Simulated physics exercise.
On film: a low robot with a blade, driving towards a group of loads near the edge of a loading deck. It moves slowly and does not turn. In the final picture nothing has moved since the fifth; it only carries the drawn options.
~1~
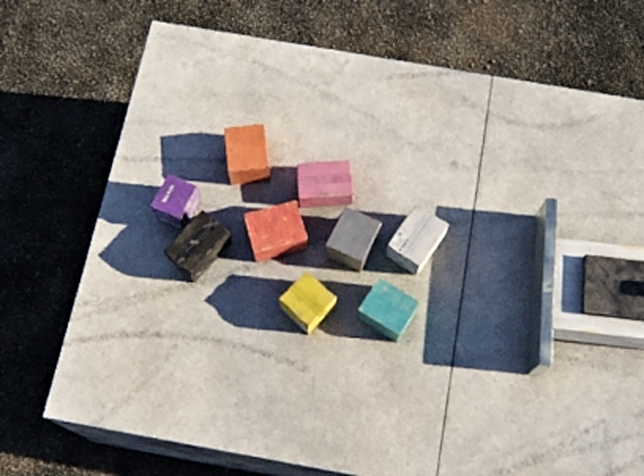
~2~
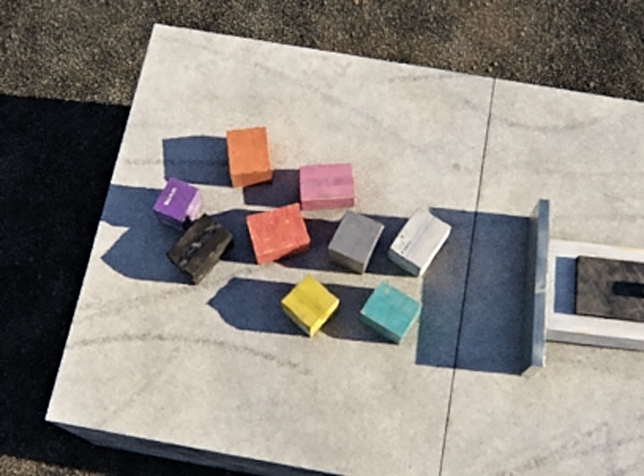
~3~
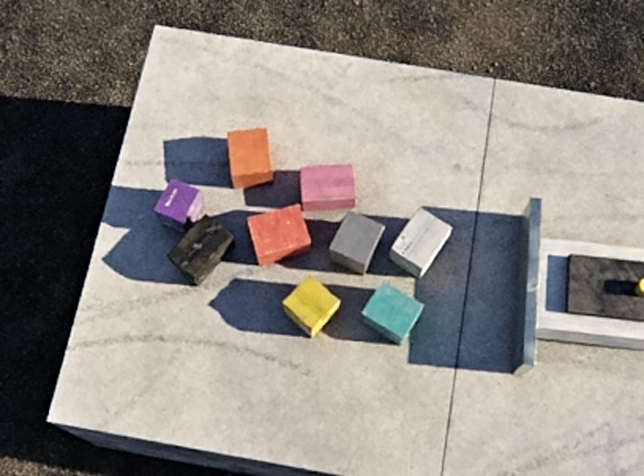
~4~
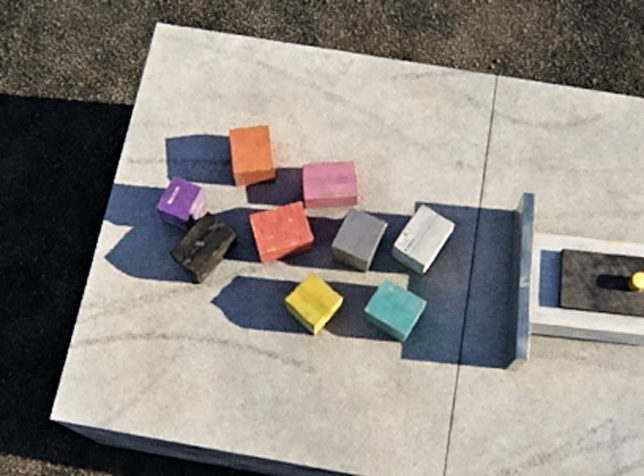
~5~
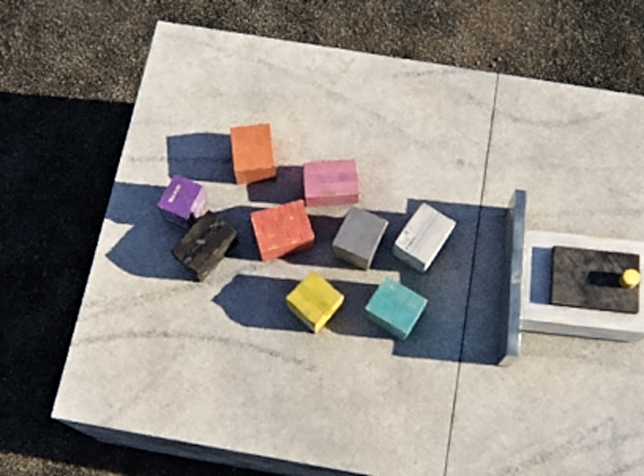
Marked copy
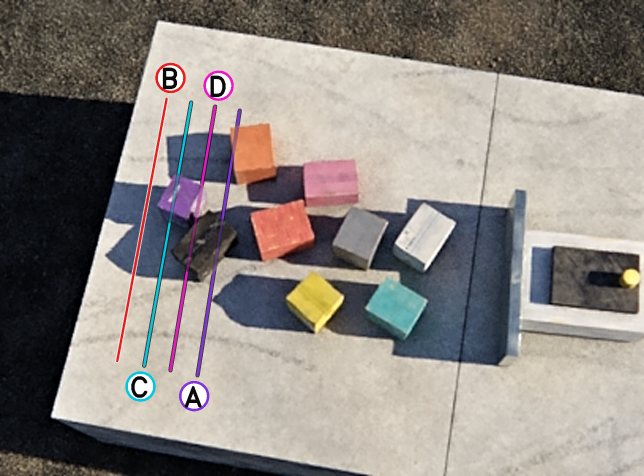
In the video, a low robot with an upright blade at its front moves slowly leftward across a pale deck toward a group of nine scattered coloured blocks, which stay in place as the gap between them narrows slightly.
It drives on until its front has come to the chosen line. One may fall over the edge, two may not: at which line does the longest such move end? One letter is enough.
It can go as far as A.
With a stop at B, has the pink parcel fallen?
No.
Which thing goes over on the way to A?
It is the purple box.
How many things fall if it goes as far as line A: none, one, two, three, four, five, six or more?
One.
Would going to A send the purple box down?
By then, yes.
On the marked copy, A at (220, 236); B at (143, 223); C at (169, 228); D at (194, 232).
Following A. Soon after the start, robot (479, 260); turquoise crate (369, 312); white parcel (384, 241).
Later, robot (372, 242); purple box (148, 195); black box (170, 249).
In the end, robot (289, 228); purple box over the edge; red crate (121, 192); one fallen.
As for the rest, B drops six; C drops four; D drops two.
